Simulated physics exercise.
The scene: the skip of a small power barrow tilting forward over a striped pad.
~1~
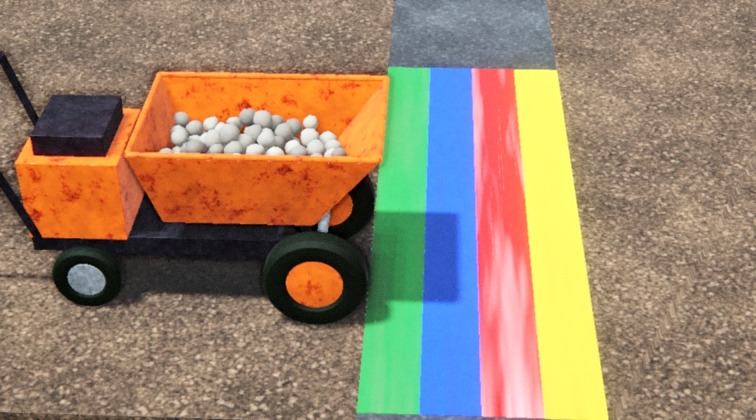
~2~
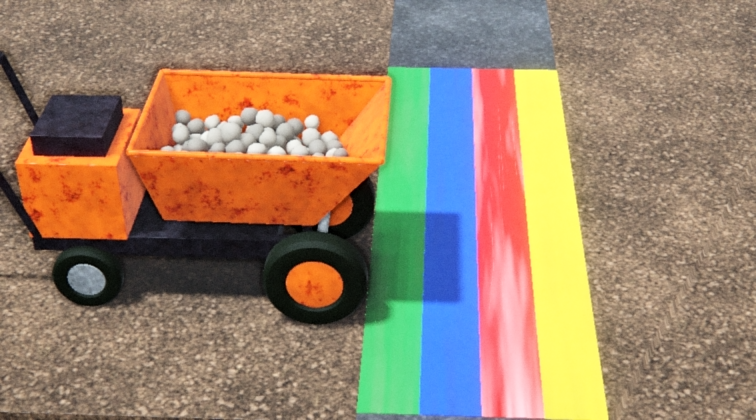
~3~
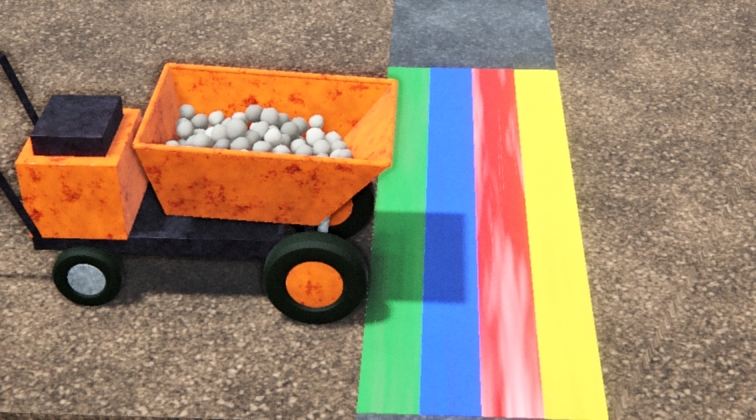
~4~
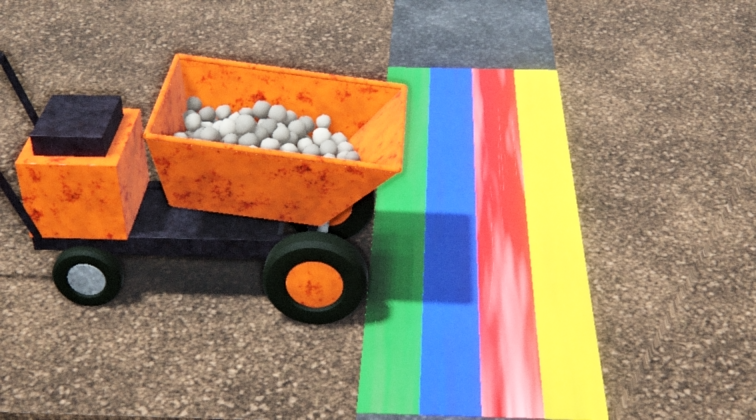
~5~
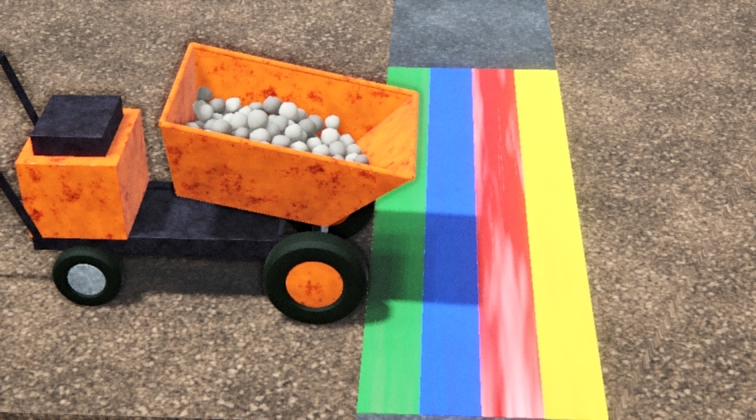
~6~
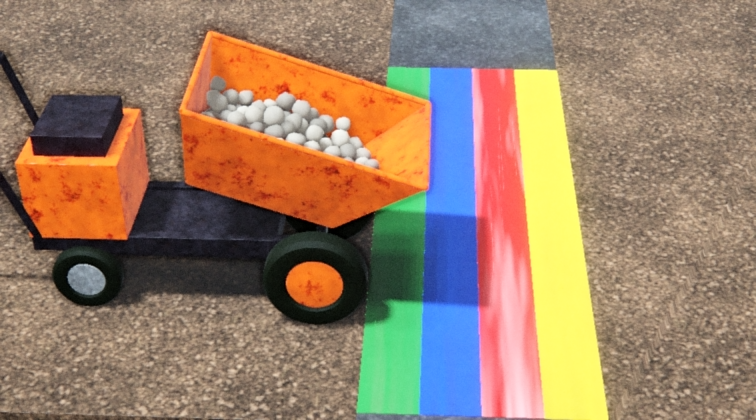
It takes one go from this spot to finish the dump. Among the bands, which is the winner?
That would be the red band.
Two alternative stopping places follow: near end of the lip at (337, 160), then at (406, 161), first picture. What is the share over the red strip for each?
Position 1 near 30 %, position 2 near 20 %.
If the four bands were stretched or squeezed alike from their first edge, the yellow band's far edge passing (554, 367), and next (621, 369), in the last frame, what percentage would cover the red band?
First case 20 per cent, second case 40 per cent.
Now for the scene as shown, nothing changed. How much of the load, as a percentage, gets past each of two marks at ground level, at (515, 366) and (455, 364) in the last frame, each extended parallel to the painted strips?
Around 50 per cent for the first, and 70 per cent for the second.
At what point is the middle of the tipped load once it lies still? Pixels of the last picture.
Once it all stops, the middle lies near (531, 277).
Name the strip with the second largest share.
Behind the top strip comes the strip in yellow.
Soon after the last picture, skip tipped steeply; all in the skip.
A little later, skip tipped right over; most in the skip; about a quarter over the red strip; a small part over the yellow strip.
Later still, skip tipped right over; about a quarter in the skip; a stray few over the blue strip; about a third over the red strip; about a quarter over the yellow strip; a small part off the paint.
At rest, skip tipped right over; about a quarter in the skip; none over the green strip; a stray few over the blue strip; about a third over the red strip; about a quarter over the yellow strip; a small part off the paint.
